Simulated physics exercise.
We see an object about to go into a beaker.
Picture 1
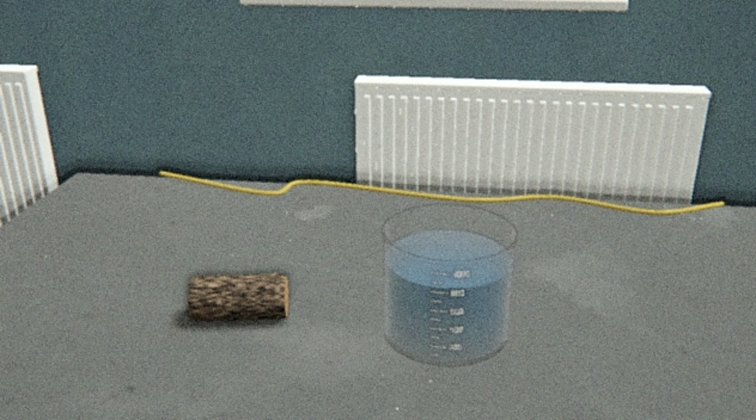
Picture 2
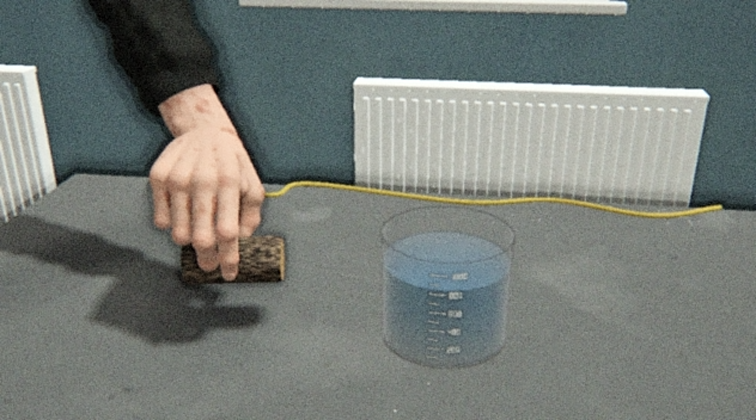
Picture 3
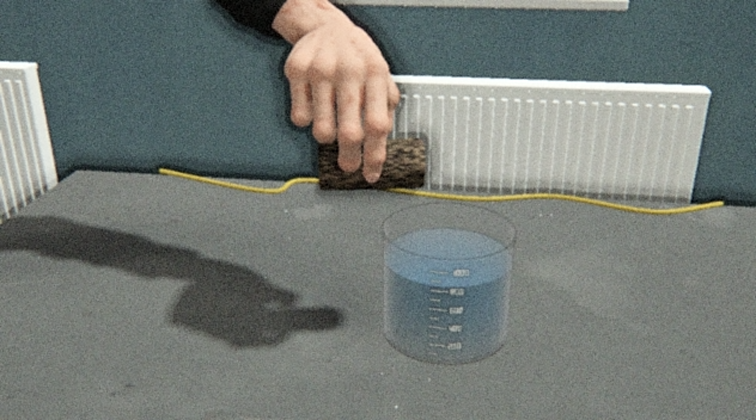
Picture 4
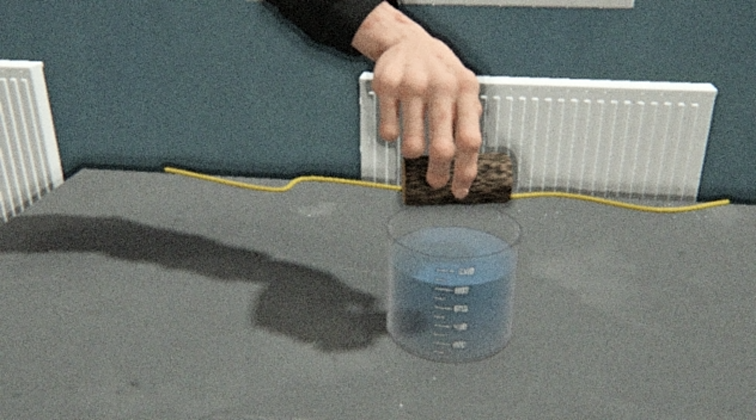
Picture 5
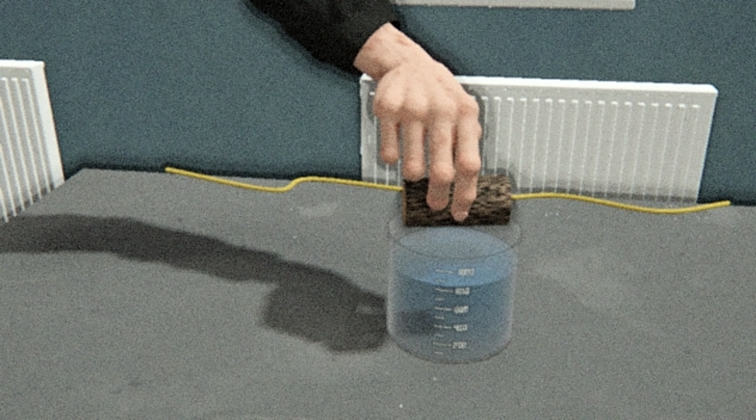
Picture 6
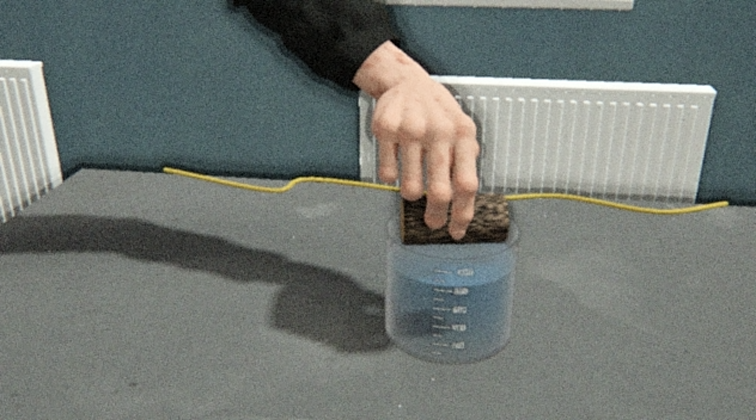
On a grey tabletop in front of white radiators, a short piece of branch lies left of a clear beaker of blue water. A hand in a dark sleeve reaches in, picks up the wood and carries it right, above the beaker, then lowers it to the rim, just over the water.
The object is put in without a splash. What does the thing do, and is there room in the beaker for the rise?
In the water it stays at the surface. The beaker has room for it.
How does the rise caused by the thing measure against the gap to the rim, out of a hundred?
Close to 30 %.
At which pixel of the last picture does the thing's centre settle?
Close to (452, 252).
Next, the piece of branch enters the water; the beaker is about three quarters full.
After that, the piece of branch comes up again; the beaker is about three quarters full.
Finally, the piece of branch rides on the surface; the beaker is about three quarters full; the top is dry.
